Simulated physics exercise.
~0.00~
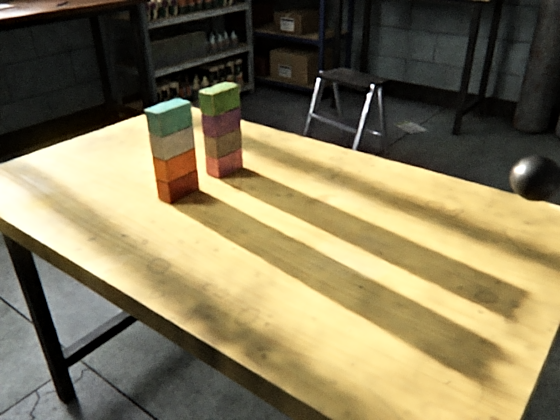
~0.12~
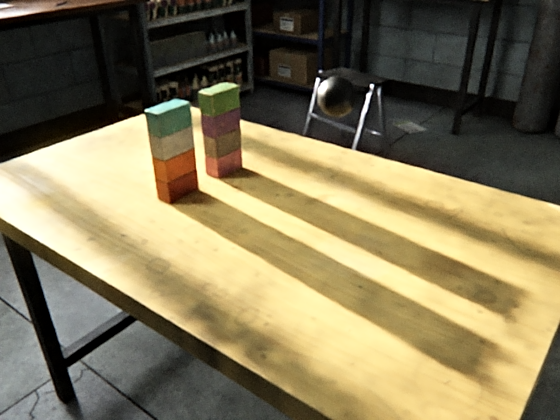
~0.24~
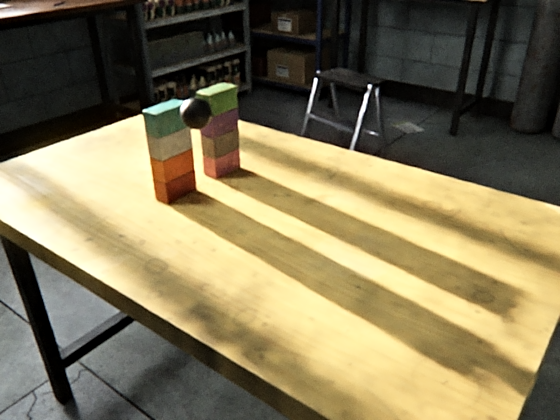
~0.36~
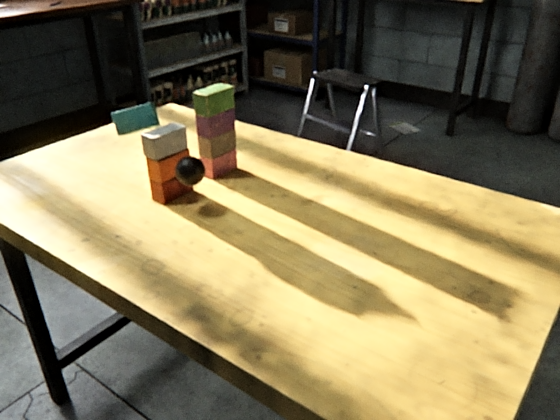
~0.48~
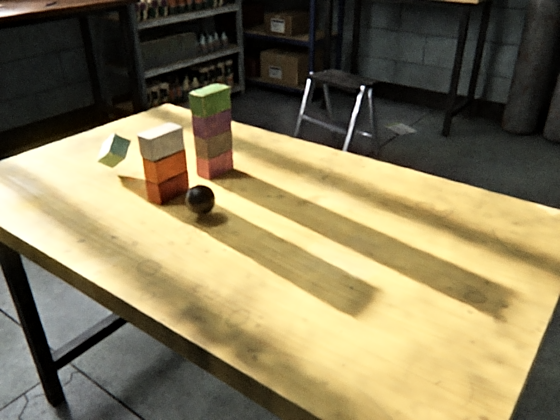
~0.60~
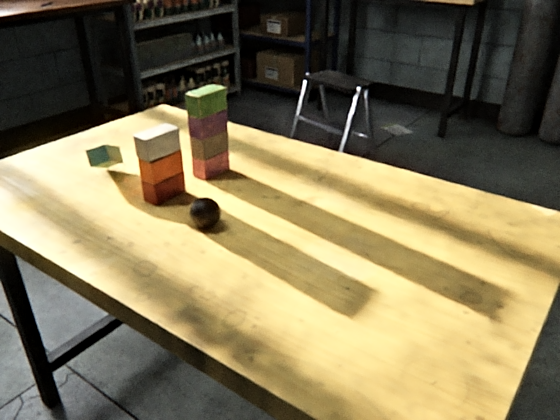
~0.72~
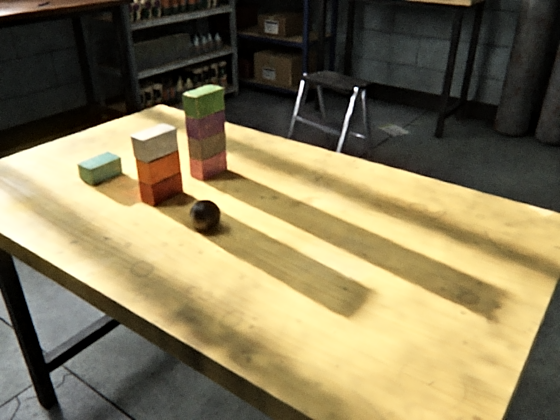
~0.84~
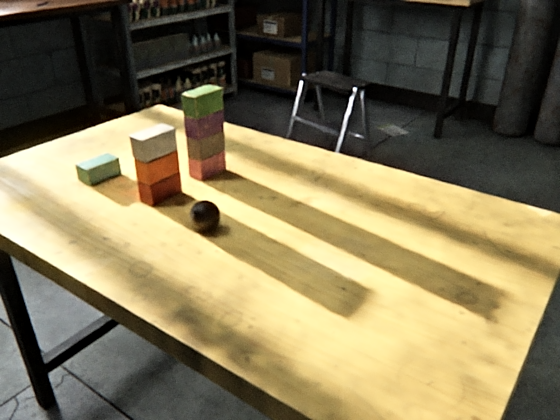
On a wooden table in a dim workshop, a dark ball flew in from the right and knocked the turquoise block off the nearer of two stacks, then settled in front while the block tumbled left and came to rest on the tabletop, both shortened stack and neighbour still standing.
